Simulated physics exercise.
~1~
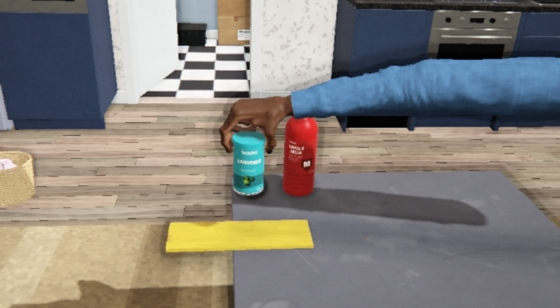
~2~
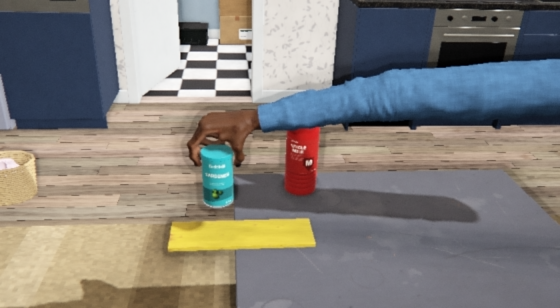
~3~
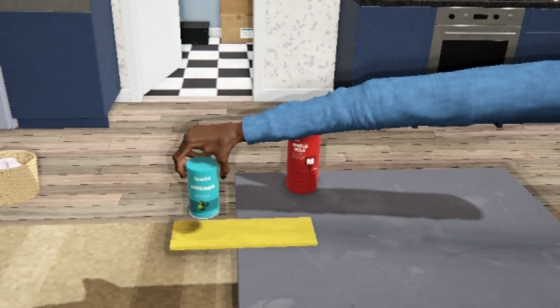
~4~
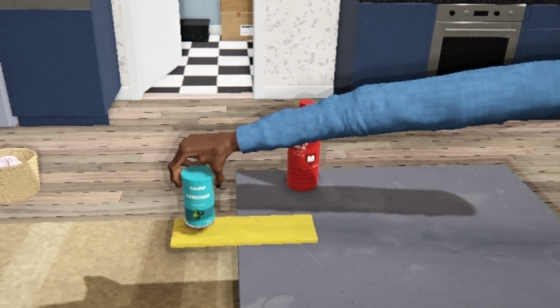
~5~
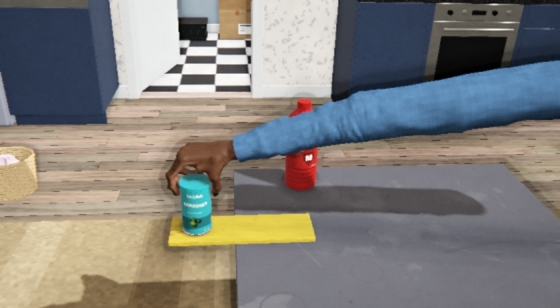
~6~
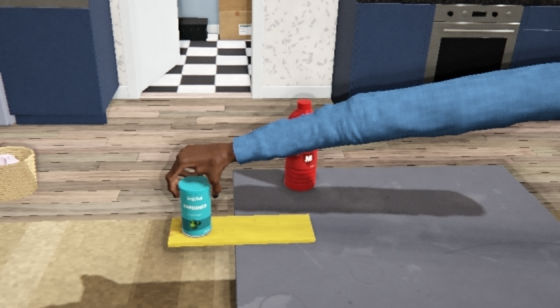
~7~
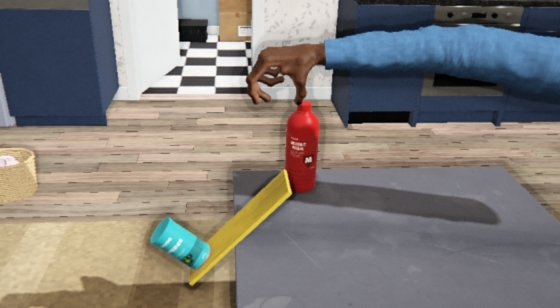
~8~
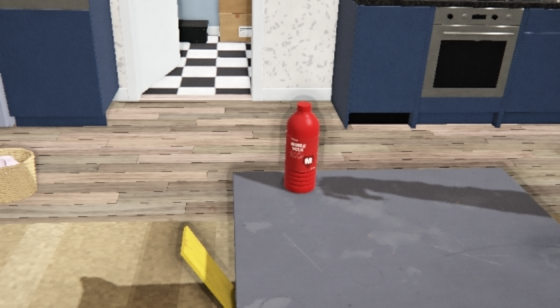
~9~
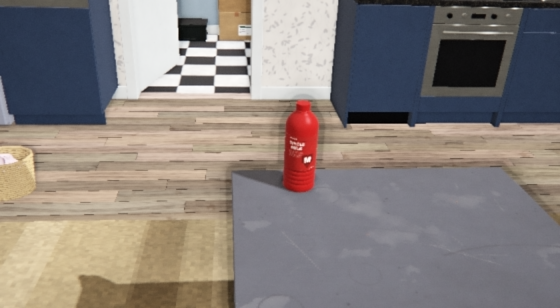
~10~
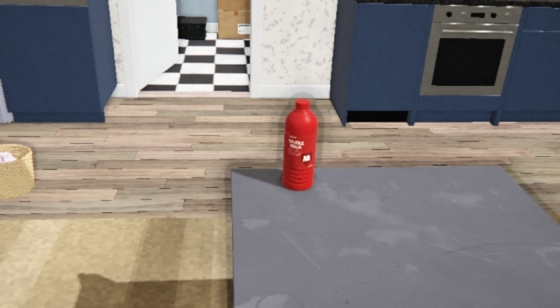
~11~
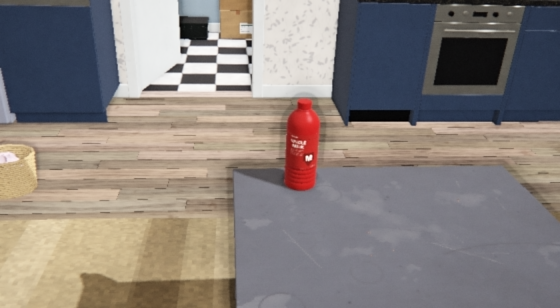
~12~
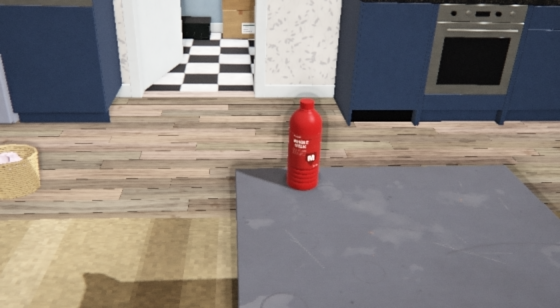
A turquoise tin is held from above by a hand in a blue sleeve, in a kitchen seen from slightly above with a gently swaying view. It starts beside a red bottle on a grey tabletop, where a yellow plank sticks out past the left edge, with navy cabinets and a checkered floor behind. The hand carries the tin left and lowers it onto the plank's overhanging end. As the hand lets go and draws back, the plank tips steeply and the tin slides down, leaning. Both drop out of sight beside the table, leaving the red bottle standing in place.
